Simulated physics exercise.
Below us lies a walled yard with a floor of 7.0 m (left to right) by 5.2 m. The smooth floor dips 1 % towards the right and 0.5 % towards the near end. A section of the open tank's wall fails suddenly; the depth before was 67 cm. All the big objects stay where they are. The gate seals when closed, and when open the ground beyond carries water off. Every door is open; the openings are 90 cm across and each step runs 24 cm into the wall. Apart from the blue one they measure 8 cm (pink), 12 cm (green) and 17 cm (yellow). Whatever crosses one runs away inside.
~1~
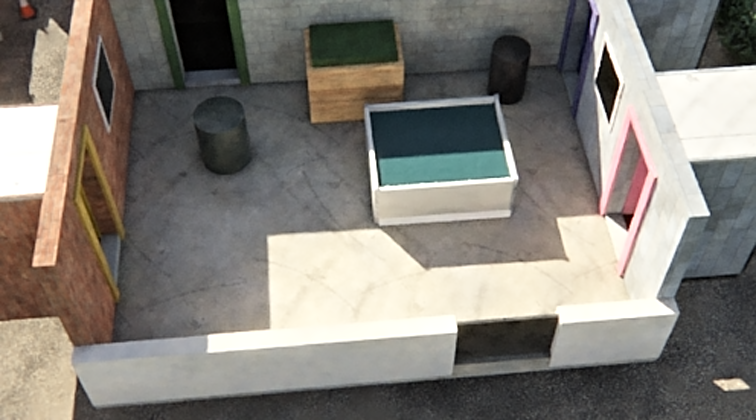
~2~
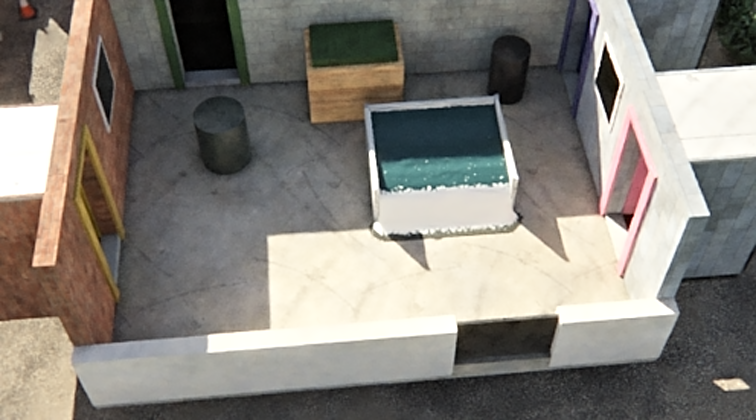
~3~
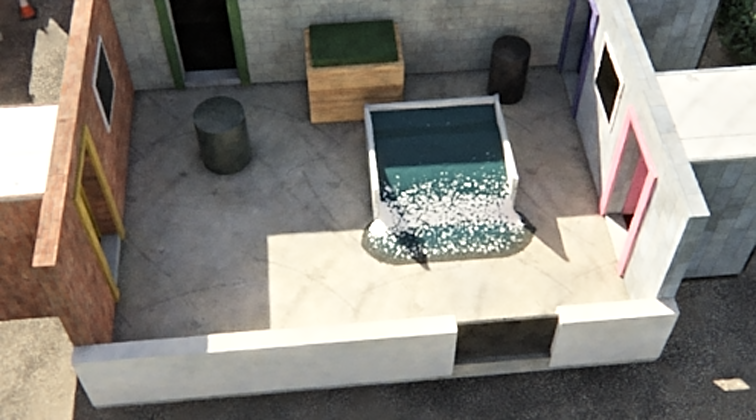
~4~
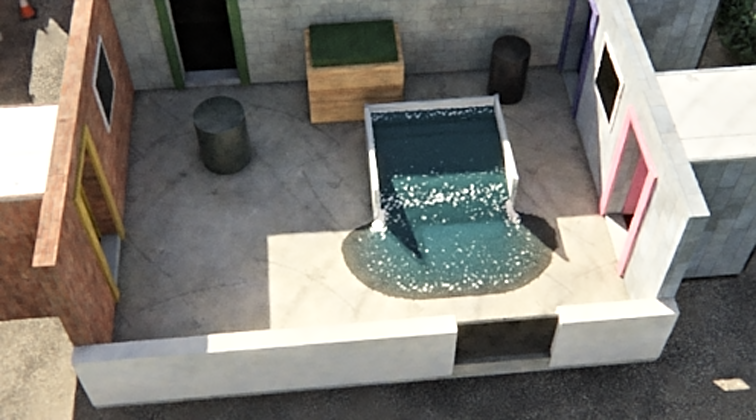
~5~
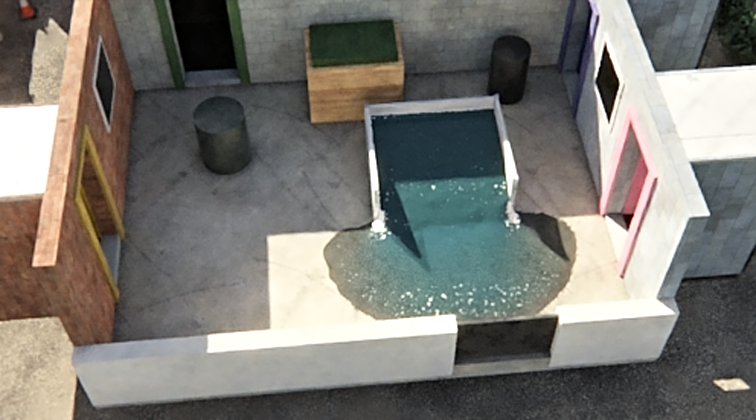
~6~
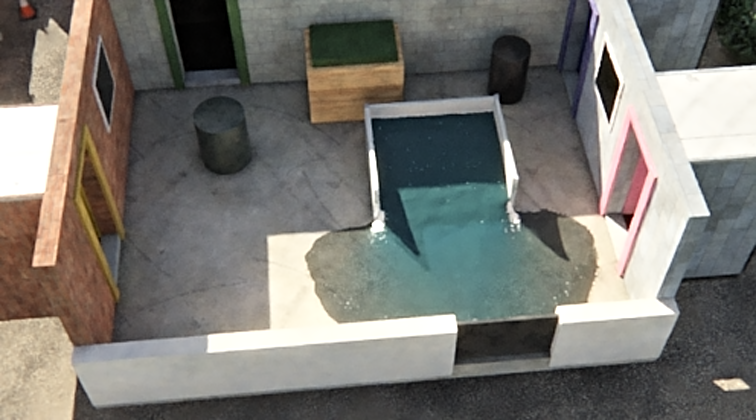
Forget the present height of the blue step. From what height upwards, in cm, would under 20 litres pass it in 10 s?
At least 13.5 cm or so.
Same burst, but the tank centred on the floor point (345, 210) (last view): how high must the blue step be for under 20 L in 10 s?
About 10.0 cm.
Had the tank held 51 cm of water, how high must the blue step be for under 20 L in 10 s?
Some 10.0 cm.
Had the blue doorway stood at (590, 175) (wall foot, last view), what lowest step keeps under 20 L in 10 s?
About 6.0 cm.
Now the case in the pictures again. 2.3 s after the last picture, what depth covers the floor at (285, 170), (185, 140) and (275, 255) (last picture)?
About 0, 0 and 2 cm.
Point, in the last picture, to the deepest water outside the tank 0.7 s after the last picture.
At about (467, 336).
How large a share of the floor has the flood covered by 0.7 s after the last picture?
Some 30 per cent of it.
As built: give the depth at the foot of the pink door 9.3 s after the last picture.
Roughly 6.0 cm deep.
Then, 0.7 s after the last picture water covers 30 % of the floor, deepest (44 cm) near (467, 336); it has not reached the blue door.
Then, 2.3 s after the last picture water covers 50 % of the floor, deepest (30 cm) near (629, 335); it has not reached the blue door.
Then, 9.3 s after the last picture water covers 95 % of the floor, deepest (10 cm) near (370, 194); 9 cm at the blue door, 109 litres in over its 6 cm step.
At the blue door as built, the water peaked near 15 cm, 5.9 s after the last picture.
With a step of 12 cm, 31 litres would have come in within the 10 s; with 16.5 cm, 6 litres. So under 20 litres takes about 13.5 cm.
